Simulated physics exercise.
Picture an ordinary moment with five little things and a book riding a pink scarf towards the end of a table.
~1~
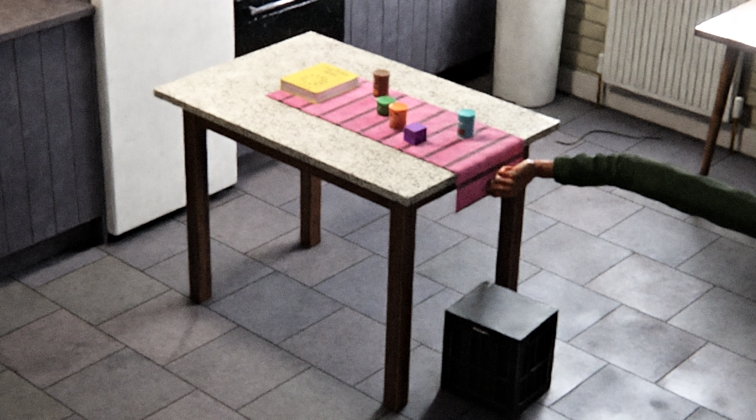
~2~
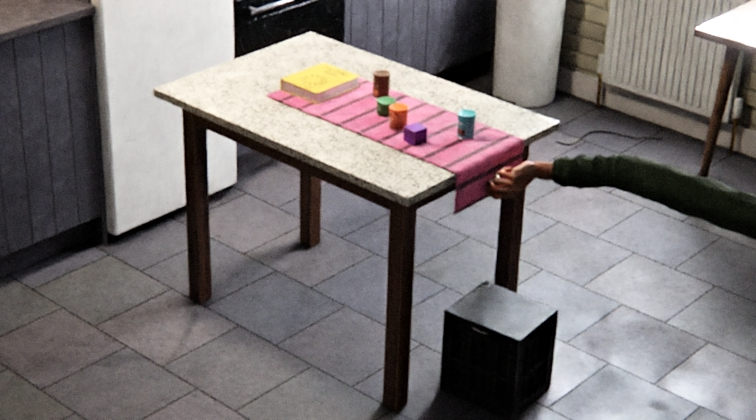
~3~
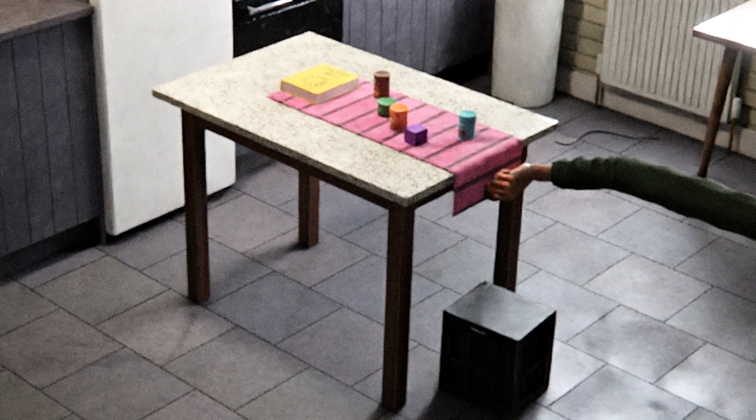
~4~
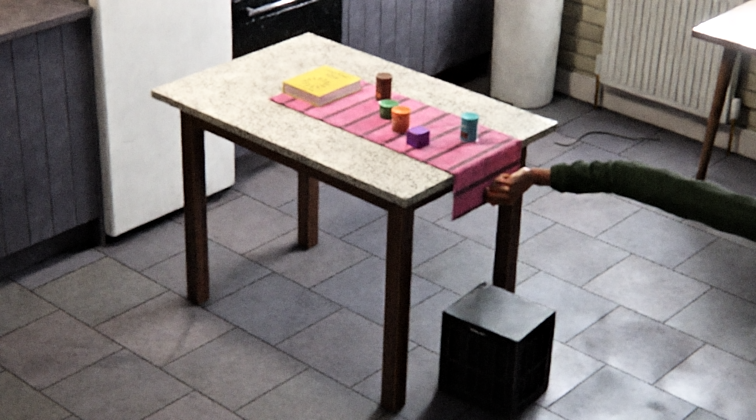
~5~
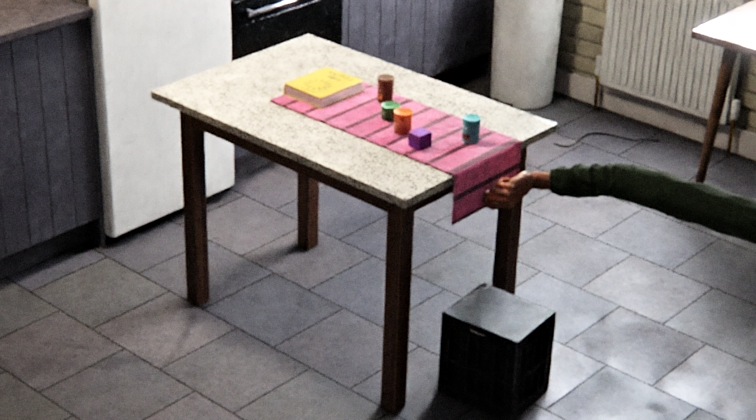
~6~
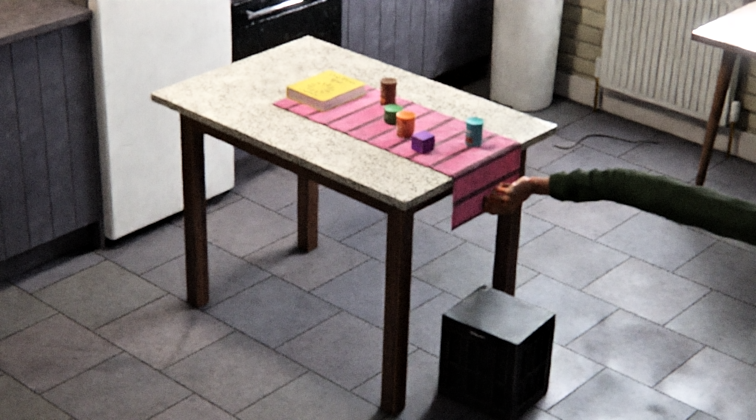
To begin with, a hand in a dark green sleeve grips the end of a pink striped scarf hanging over a table's edge, with a yellow book and five small items on it. The hand then draws the scarf slightly downward, and the items and book shift a little rightward with it.
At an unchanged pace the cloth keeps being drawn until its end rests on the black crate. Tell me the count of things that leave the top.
Exactly three drop.
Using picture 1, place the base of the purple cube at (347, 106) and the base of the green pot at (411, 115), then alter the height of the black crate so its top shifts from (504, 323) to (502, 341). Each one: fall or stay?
The purple cube stays aboard, and the green pot does not stay aboard.
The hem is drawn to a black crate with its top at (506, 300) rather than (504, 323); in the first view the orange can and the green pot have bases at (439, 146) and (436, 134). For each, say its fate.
Observed: Orange can departs; green pot departs.
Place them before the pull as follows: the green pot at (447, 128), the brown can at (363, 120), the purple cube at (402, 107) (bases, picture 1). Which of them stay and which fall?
The green pot ends up off, the brown can ends up on top and the purple cube ends up on top.
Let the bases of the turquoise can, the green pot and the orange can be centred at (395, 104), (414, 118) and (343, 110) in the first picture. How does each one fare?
Start with the turquoise can, which is kept; next the green pot, which is lost; last the orange can, which is kept.
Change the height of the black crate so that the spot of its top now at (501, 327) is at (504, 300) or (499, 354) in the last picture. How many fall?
First case 2, second 4.
Soon after, hem near (483, 265); turquoise can gone.
After that, hem on the crate; turquoise can, purple cube and orange can gone.
In the end, hem on the crate; turquoise can, purple cube and orange can gone. It carries off three.
